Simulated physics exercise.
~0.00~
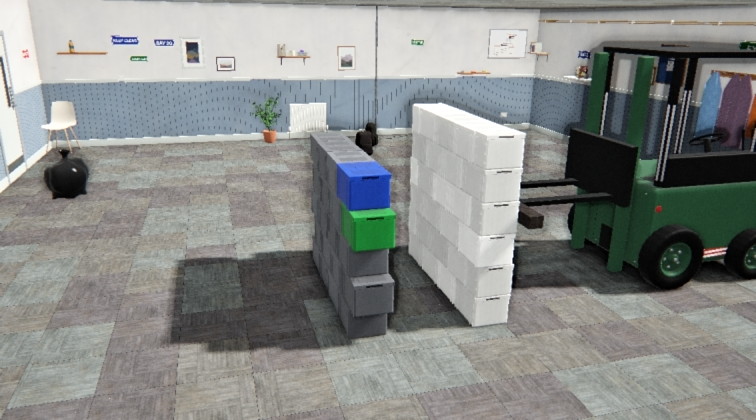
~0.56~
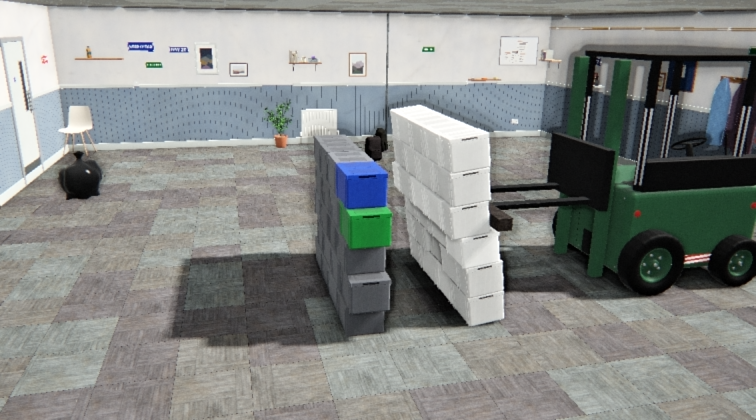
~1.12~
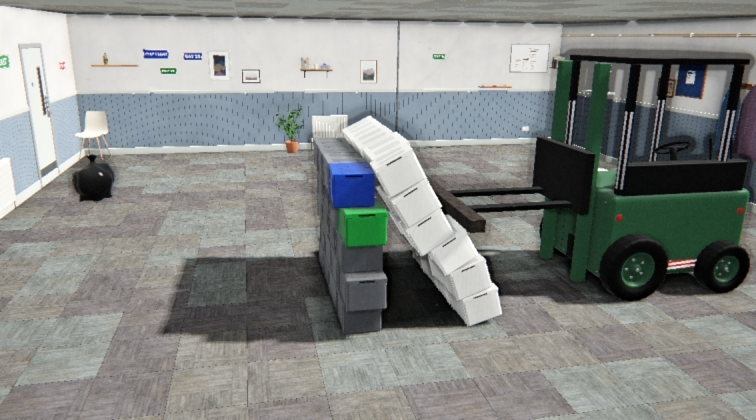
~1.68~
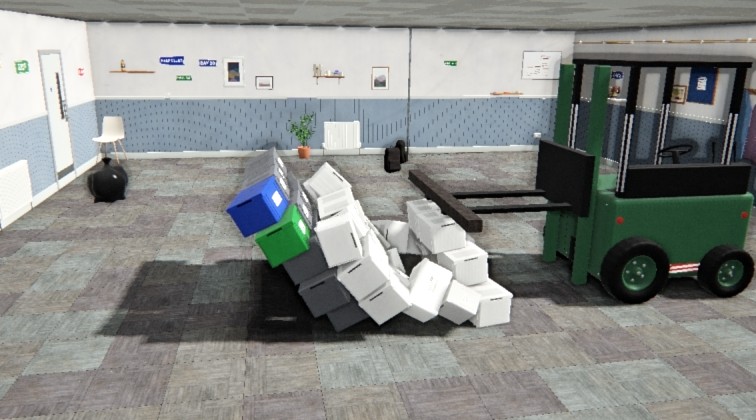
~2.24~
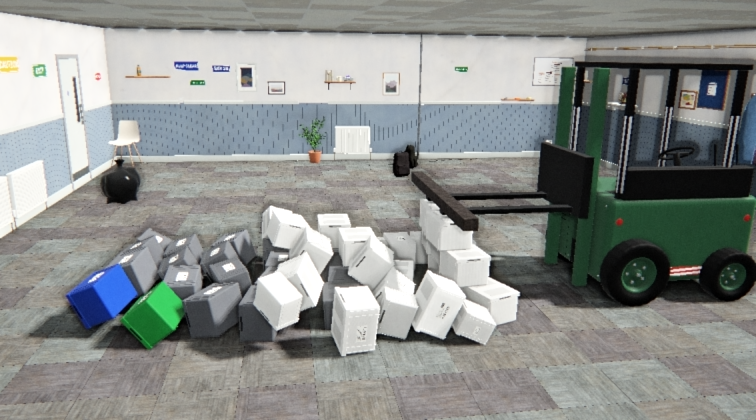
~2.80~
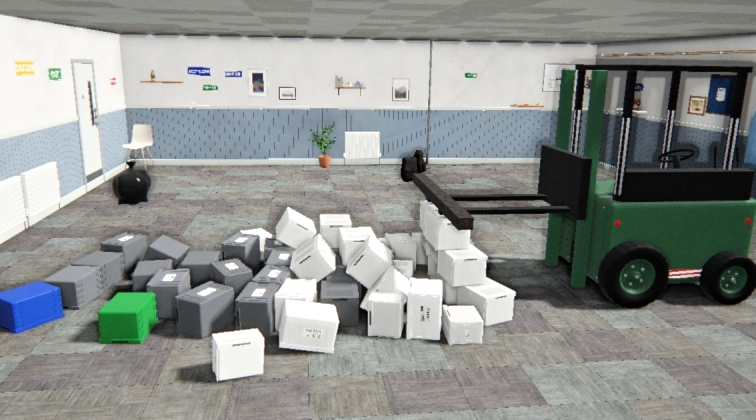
At the start, a white stack of lidded totes stands beside a gray one that has a blue tote and a green tote at its near end, while a green forklift waits on the right. The forklift moves left, pressing its beam into the white wall, which buckles and leans onto the gray wall. The gray wall then tips left as the white totes crumple behind it. Both walls collapse across the carpet, and the forklift stays still. Finally, the totes lie in a jumbled heap, with the blue and green ones on the floor at the left.
